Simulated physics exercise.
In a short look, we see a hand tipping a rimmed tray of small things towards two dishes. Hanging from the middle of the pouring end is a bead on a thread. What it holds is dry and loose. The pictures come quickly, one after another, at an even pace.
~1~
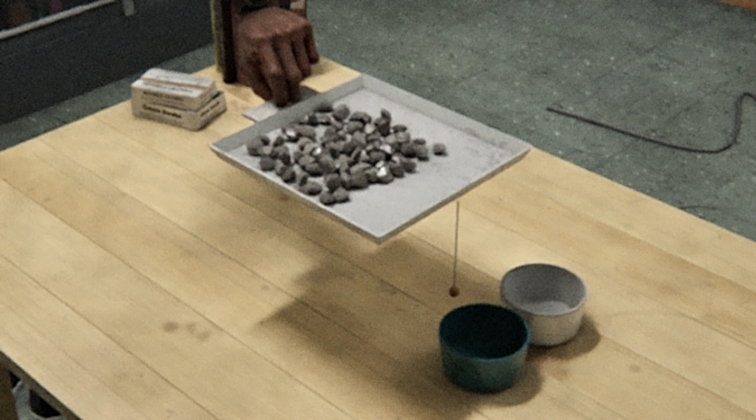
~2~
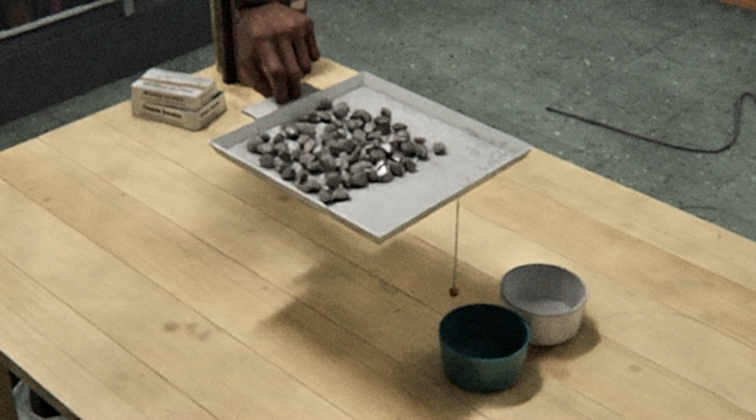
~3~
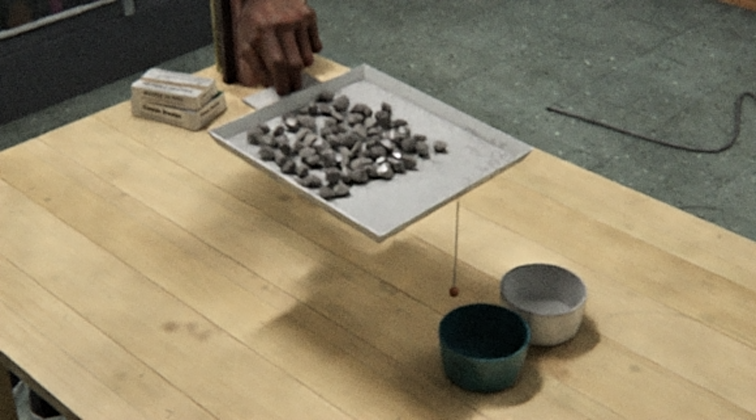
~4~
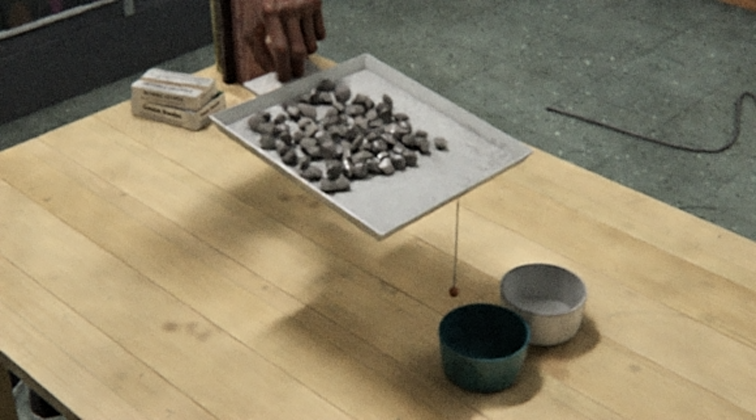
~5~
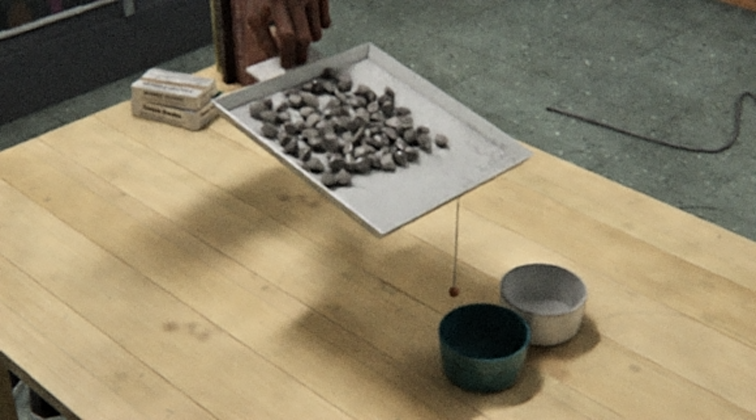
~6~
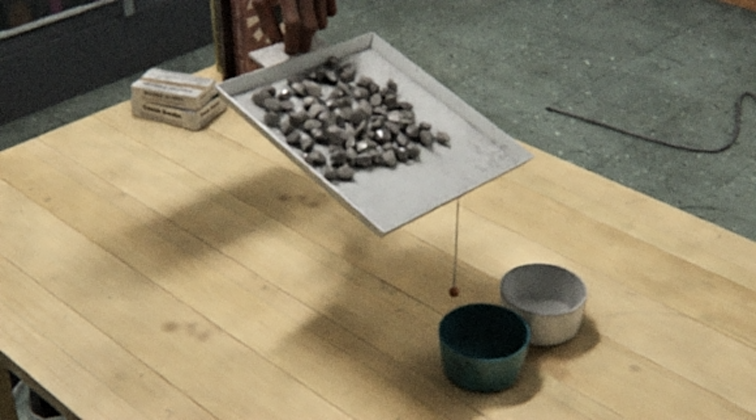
A dark hand gradually raises the back of a metal tray of gravel above two bowls.
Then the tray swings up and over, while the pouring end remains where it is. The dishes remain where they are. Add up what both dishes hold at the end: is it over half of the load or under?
The load mostly goes into the dishes.
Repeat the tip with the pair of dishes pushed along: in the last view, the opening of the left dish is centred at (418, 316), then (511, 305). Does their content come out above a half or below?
Shy of half, then past half.
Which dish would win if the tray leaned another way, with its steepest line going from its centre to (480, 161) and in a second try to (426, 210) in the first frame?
Number one favours the right of the two; number two favours the left of the two.
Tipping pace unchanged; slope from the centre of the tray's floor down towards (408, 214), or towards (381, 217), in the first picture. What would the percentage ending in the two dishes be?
For the first it's near 0 %, for the second near 0 %.
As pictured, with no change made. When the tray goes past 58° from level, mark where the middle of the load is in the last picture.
The middle of the pieces sits at roughly (492, 176).
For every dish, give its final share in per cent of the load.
The left dish has 20 per cent, the right dish has 50.
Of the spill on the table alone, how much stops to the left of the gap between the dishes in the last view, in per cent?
It works out at some 30 percent.
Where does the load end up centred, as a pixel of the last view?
Last view, resting centre - approx. (543, 316).
Soon after the last picture, tray tipped steeply; most on the tray; a stray few in the right dish; about a quarter in the air.
A little later, tray tipped right over; a stray few on the tray; about a quarter in the left dish; about a third in the right dish; about a quarter outside both; a small part in the air.
Later still, tray tipped past a quarter turn; about a quarter in the left dish; about half in the right dish; about a third outside both.
At rest, tray tipped past a quarter turn; about a quarter in the left dish; about half in the right dish; about a third outside both.
